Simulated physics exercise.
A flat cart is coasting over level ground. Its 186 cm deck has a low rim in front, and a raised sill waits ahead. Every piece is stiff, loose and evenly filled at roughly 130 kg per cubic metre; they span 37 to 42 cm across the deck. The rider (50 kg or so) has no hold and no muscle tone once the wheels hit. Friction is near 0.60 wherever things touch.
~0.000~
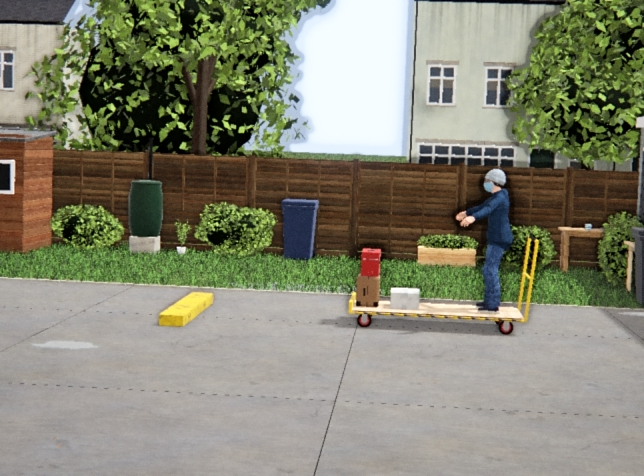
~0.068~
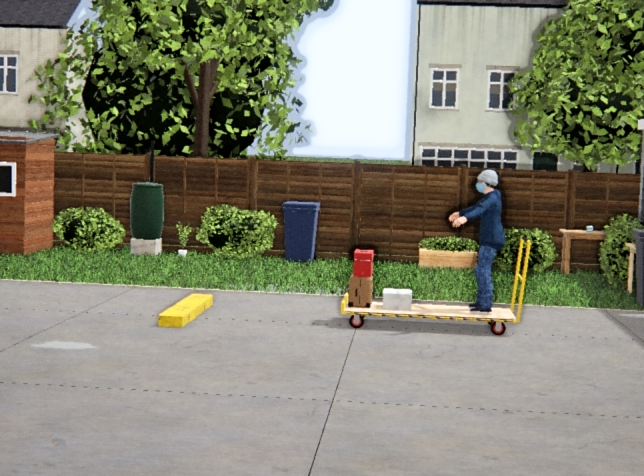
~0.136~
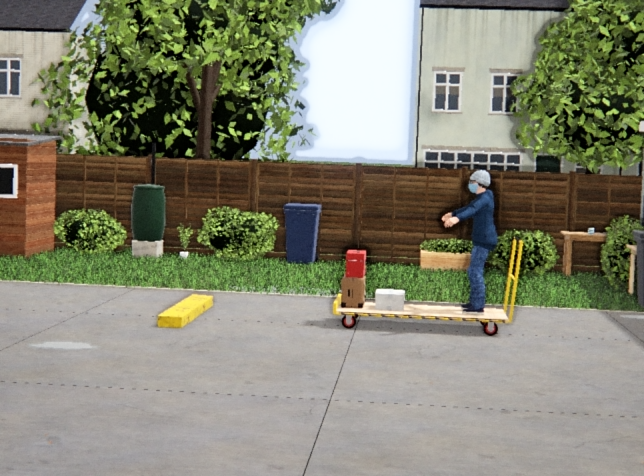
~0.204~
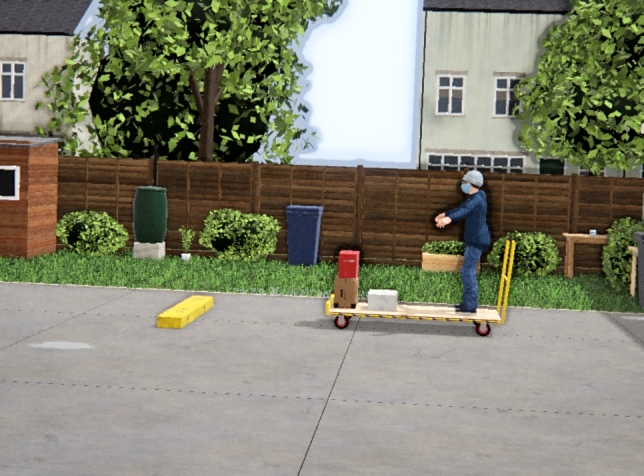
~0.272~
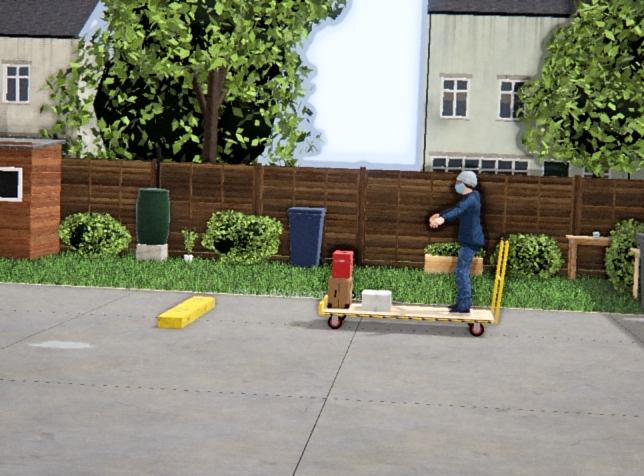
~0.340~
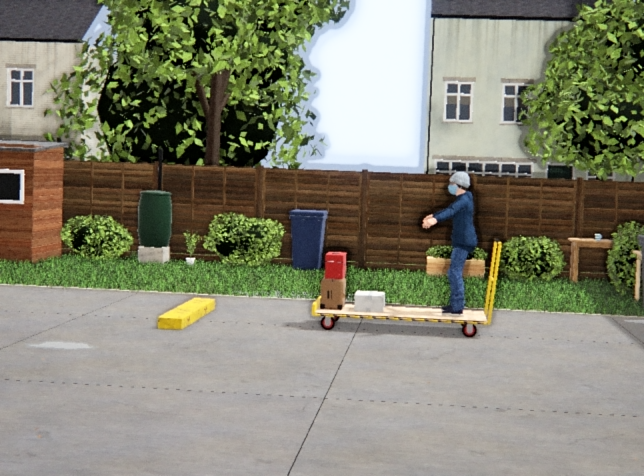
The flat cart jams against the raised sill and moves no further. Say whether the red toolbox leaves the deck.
The red toolbox goes over the front rim at this speed.
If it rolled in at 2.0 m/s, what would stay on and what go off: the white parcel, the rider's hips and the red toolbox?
In that case white on, hips on, red off.
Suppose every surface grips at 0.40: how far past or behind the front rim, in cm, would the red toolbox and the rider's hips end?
In that case red 30 past, hips 130 behind.
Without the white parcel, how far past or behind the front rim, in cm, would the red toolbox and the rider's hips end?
In that case red 40 past, hips 130 behind.
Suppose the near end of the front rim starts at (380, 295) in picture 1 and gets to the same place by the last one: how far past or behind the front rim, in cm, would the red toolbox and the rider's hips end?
In that case red 70 past, hips 60 behind.
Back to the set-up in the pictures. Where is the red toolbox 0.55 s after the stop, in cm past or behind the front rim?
About 0 cm past the rim.
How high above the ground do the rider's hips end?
Some 50 cm up.
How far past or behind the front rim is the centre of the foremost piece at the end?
Some 40 cm past it.
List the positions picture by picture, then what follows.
The first picture shows red toolbox (371, 263), brown suitcase (368, 290), rim corner (350, 310); 181 cm short of the stop.
The second picture shows red toolbox (363, 263), brown suitcase (361, 291), rim corner (343, 310); 173 cm short of the stop.
The third picture shows red toolbox (356, 264), brown suitcase (353, 291), rim corner (335, 311); 165 cm short of the stop.
The fourth picture shows red toolbox (349, 264), brown suitcase (346, 292), rim corner (327, 311); 157 cm short of the stop.
The fifth picture shows red toolbox (343, 264), brown suitcase (340, 292), rim corner (321, 311); 149 cm short of the stop.
The sixth picture shows red toolbox (336, 265), brown suitcase (333, 293), rim corner (313, 312); 141 cm short of the stop. Speed about 1.2 m/s.
Impact comes at 1.54 s.
After 2.09 s the red toolbox is 1 cm past the rim, tilted 60°, near (193, 257) in the last picture's view.
After 2.54 s the red toolbox is 35 cm past the rim, tilted 125°, near (163, 300) in the last picture's view.
At rest, 3.6 s, past the rim, red toolbox; behind it, white parcel, brown suitcase and the rider's hips.
